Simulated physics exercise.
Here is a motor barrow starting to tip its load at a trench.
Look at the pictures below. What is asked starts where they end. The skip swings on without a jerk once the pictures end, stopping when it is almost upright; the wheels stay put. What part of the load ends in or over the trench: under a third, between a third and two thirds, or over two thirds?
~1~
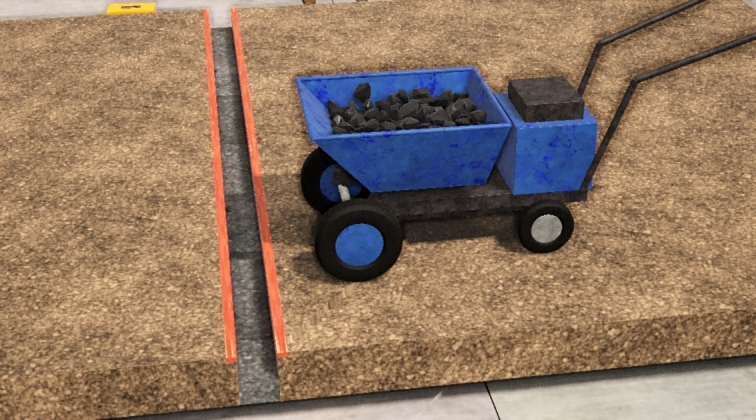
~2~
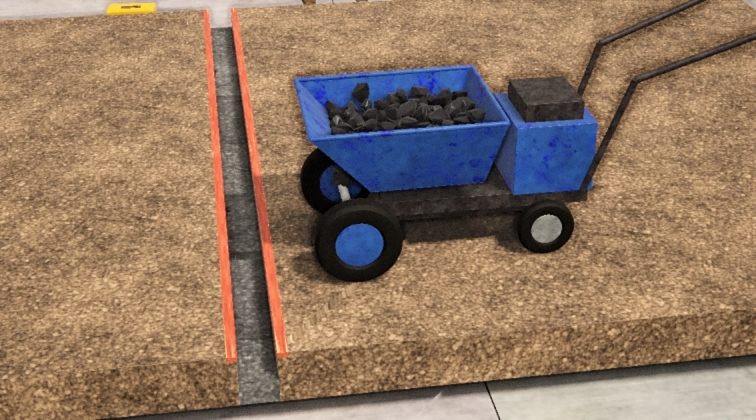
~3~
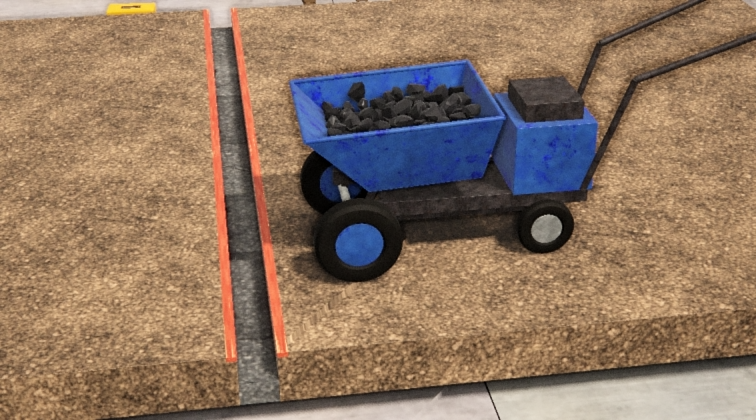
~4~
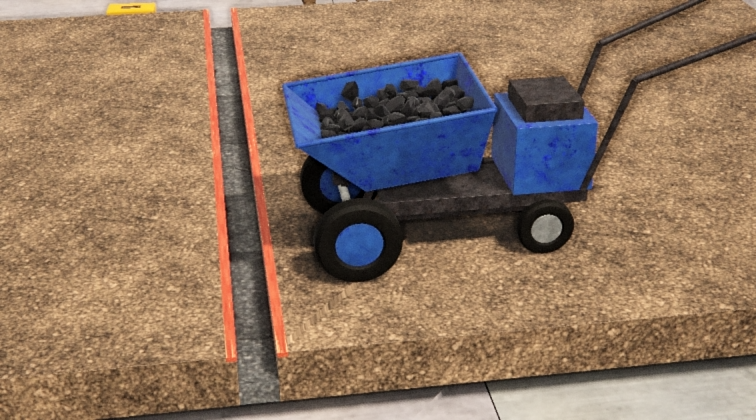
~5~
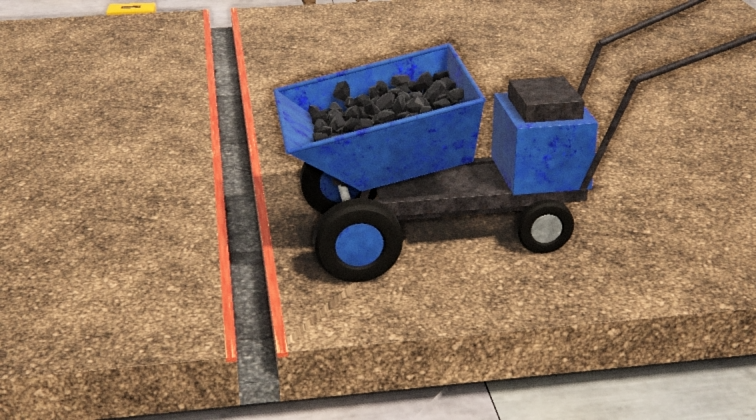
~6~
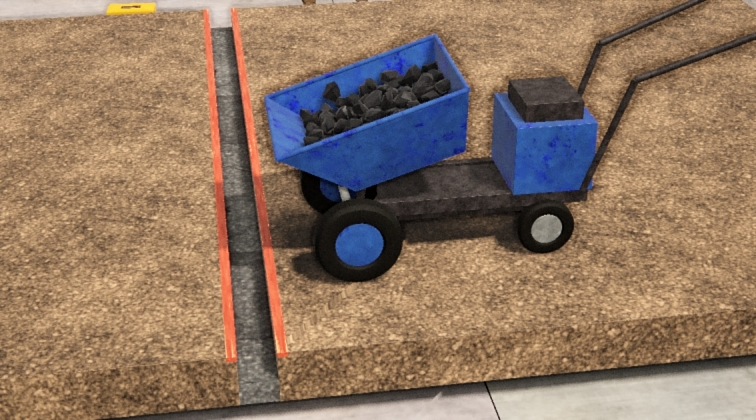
Below one third.
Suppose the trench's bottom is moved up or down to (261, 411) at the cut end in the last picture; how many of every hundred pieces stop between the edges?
I'd put it at some 10 in a hundred.
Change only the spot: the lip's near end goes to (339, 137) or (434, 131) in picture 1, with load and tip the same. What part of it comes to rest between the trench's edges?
Around 50 % the first time and around 30 % the second.
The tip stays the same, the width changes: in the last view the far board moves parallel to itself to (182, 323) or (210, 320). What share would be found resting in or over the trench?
About 80 and 40 per cent.
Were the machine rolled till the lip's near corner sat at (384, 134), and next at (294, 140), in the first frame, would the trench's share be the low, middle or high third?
First: In the middle band; second: Less than a third.
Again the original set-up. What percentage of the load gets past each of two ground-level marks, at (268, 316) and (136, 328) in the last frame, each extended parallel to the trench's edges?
80 % and 20 %, in that order.
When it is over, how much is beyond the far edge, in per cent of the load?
It works out to close to 80 per cent.
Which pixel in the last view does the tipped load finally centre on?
Roughly at (183, 251).
Soon, skip tipped steeply; all in the skip.
A while on, skip tipped steeply; most in the skip; about a quarter beyond it; a stray few falling.
Towards the end, skip tipped right over; about a quarter in the skip; a stray few in or heaped over the trench; most beyond it.
Finally, skip tipped right over; a small part in the skip; a small part in or heaped over the trench; most beyond it.
